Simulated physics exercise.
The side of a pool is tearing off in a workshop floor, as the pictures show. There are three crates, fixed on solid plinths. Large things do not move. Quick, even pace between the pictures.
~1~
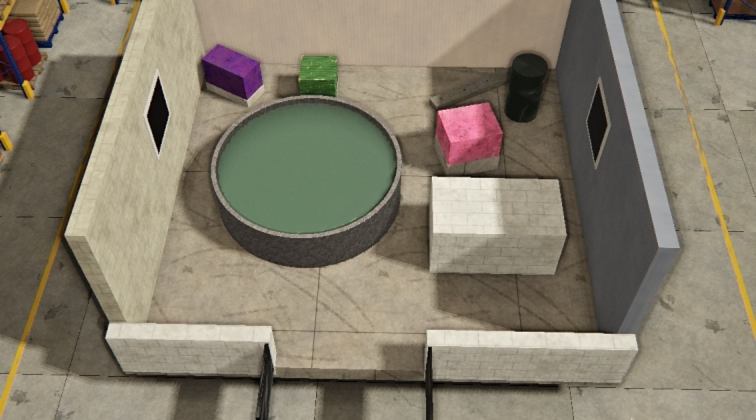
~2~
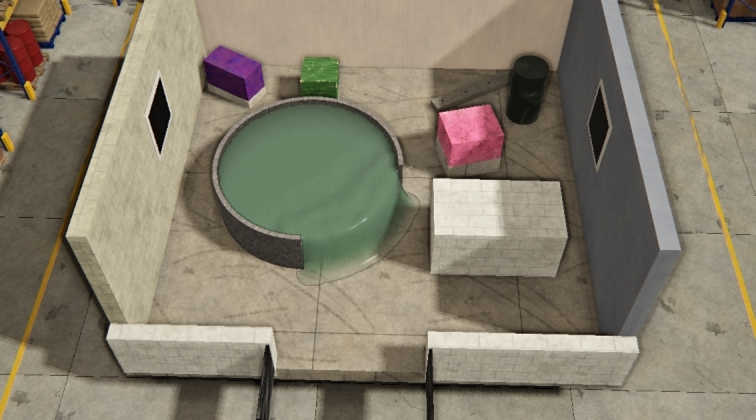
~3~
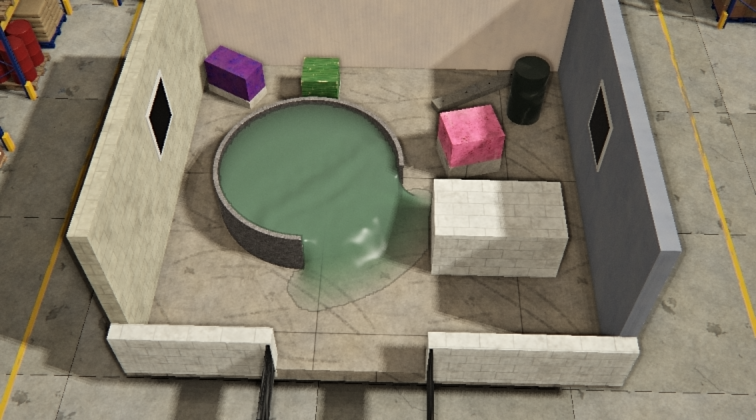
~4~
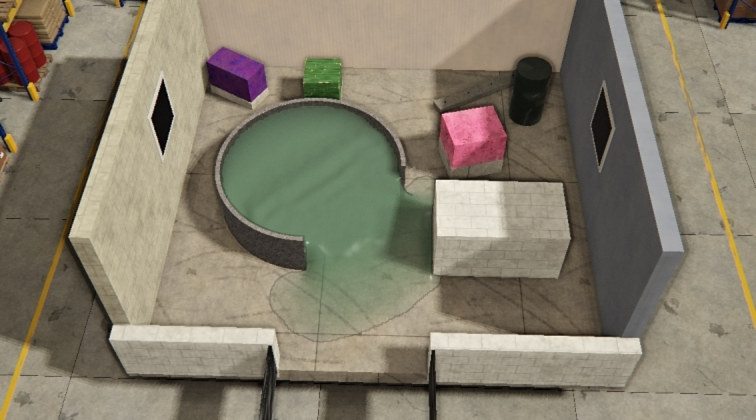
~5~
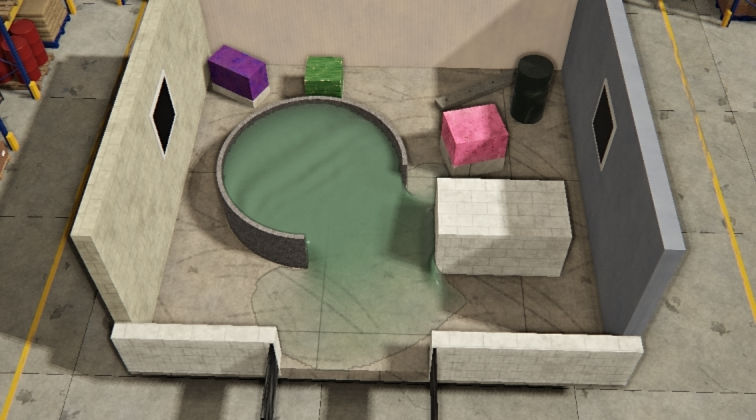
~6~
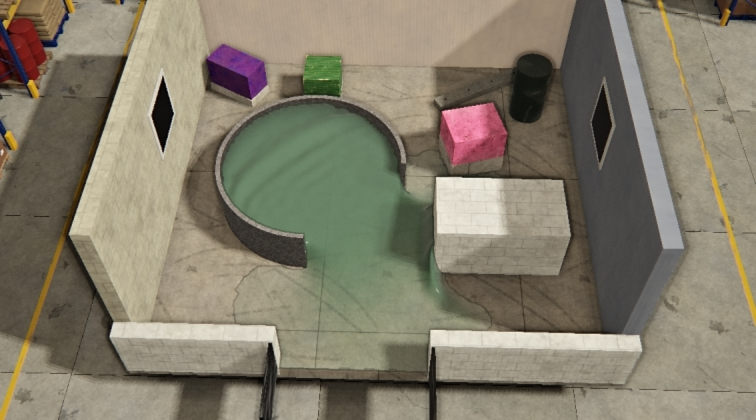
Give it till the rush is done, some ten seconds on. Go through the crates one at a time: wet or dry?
The pink crate will come out dry; the purple crate will come out dry; the green crate will come out wet.
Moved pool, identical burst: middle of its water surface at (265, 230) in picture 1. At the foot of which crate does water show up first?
I'd go with the pink one.
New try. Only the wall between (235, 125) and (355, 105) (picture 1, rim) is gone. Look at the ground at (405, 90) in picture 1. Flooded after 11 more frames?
Outcome: Submerged.
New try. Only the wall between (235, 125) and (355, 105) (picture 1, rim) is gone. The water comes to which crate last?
It's the crate marked pink.
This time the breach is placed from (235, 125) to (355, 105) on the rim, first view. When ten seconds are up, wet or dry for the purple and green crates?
As it turns out, the purple crate gets overtopped, and the green crate gets overtopped.
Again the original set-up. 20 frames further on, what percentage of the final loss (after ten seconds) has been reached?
I get 55 percent.
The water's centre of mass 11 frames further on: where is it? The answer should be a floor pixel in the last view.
That puts it at around (373, 228).
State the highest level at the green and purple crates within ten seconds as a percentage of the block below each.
Some 190 and 60 % respectively.
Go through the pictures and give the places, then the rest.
In the first picture, still water in the round pool at (307, 165).
In the second picture, water pours out at (370, 235) and has run to (301, 276).
In the third picture, water pours out at (371, 238) and has run to (303, 303).
In the fourth picture, the front is at (295, 325), out from the gap at (373, 240).
In the fifth picture, water pours out at (374, 239) and has run to a hidden place.
In the sixth picture, the front is at a hidden place, out from the gap at (373, 238).
A moment on, water covers 35 % of the floor; the pink crate water round its plinth, the purple crate not reached, the green crate not reached.
Next, water covers 45 % of the floor; the pink crate water round its plinth, the purple crate not reached, the green crate not reached.
Then, water covers 55 % of the floor; the pink crate water round its plinth, the purple crate not reached, the green crate not reached.
Later, water covers 70 % of the floor; the pink crate water round its plinth, the purple crate not reached, the green crate water round its plinth.
In the end, water covers 90 % of the floor; the pink crate stayed above the water, the purple crate stayed above the water, the green crate was topped.
